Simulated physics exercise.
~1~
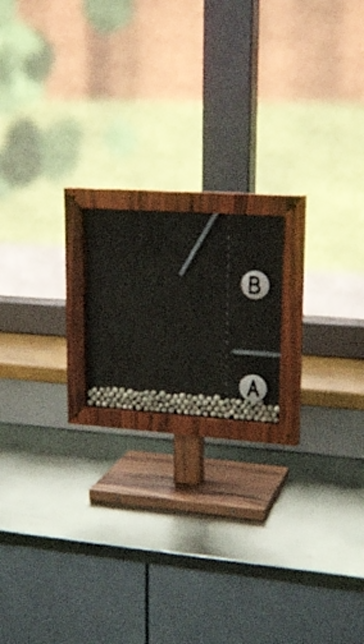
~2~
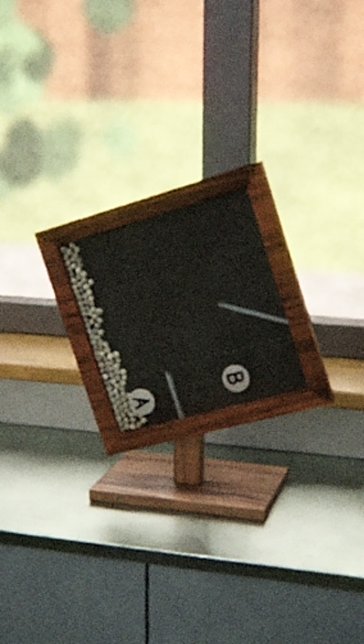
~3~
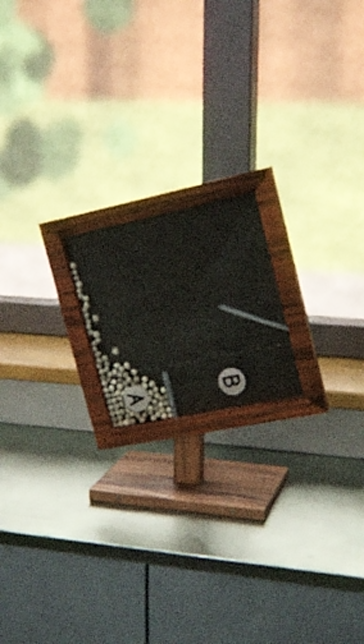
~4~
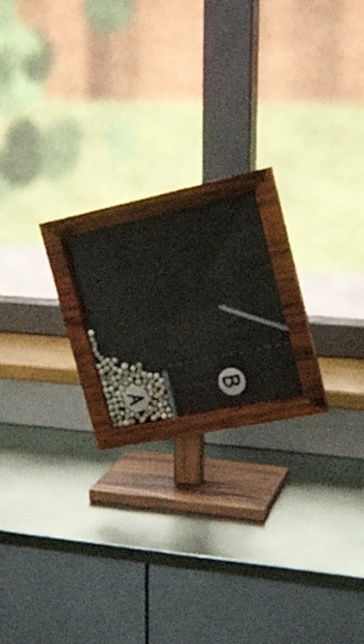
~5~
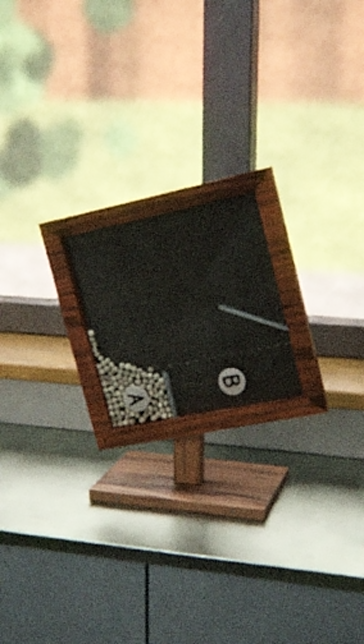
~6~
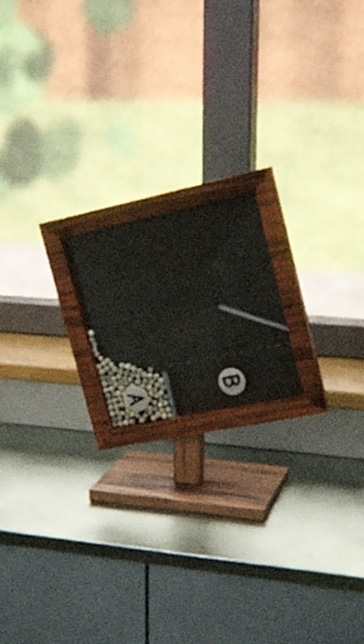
On a windowsill counter, a wood-framed box of small pale beads turning clockwise, the beads sliding down and settling mostly around A.
